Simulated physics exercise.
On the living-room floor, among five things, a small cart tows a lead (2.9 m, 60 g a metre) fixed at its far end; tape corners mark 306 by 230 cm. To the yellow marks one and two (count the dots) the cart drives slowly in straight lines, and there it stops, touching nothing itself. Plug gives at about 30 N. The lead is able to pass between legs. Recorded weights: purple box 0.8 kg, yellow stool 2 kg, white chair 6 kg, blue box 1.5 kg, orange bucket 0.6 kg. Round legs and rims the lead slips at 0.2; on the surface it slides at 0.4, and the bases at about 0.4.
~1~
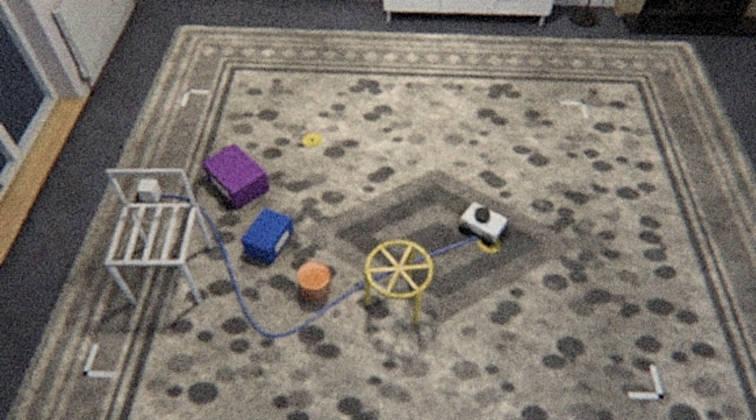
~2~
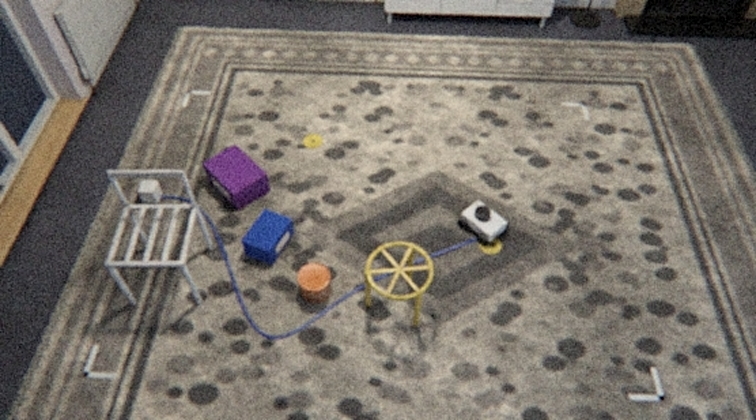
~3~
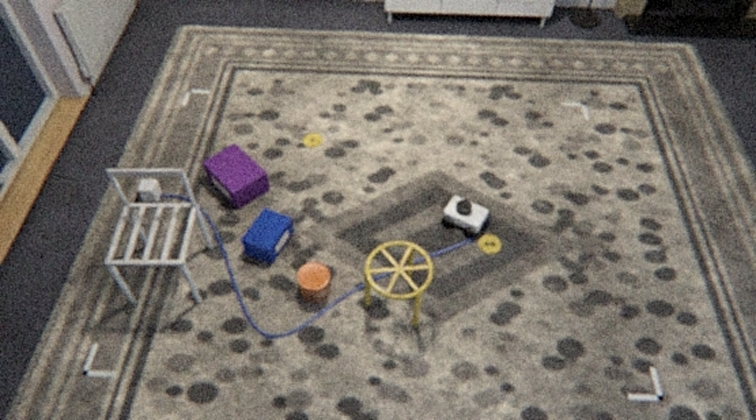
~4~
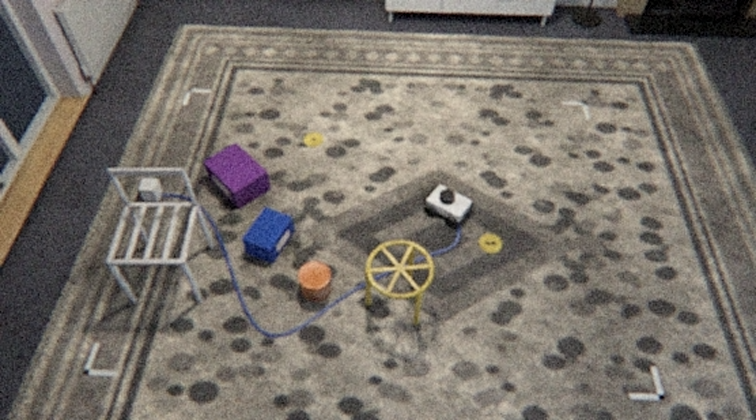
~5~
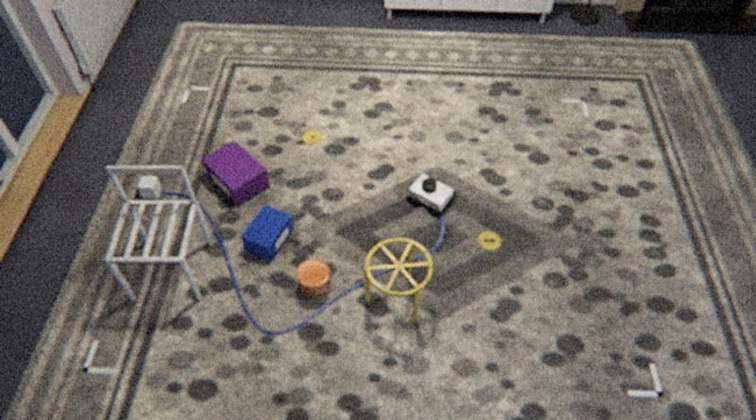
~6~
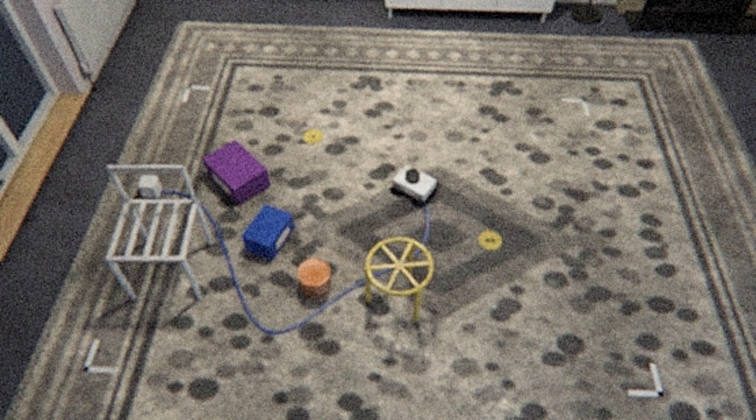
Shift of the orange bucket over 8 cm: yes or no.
No.
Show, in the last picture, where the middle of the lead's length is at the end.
Midpoint of length, last view: Approx. (304, 301).
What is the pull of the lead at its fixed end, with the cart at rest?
It ends up near 0 N.
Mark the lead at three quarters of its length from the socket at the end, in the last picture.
Estimated pixel: About (376, 230).
Next, cart at (346, 153), lead slack at the fixed end; nothing else has moved.
Then, cart at (348, 156), lead slack at the fixed end; nothing else has moved.
After that, cart at (421, 199), lead slack at the fixed end; nothing else has moved.
Later, cart at (490, 239), lead slack at the fixed end; nothing else has moved.
At the end, cart at (490, 239), lead slack at the fixed end; orange bucket 0 cm off its start at (314, 272).
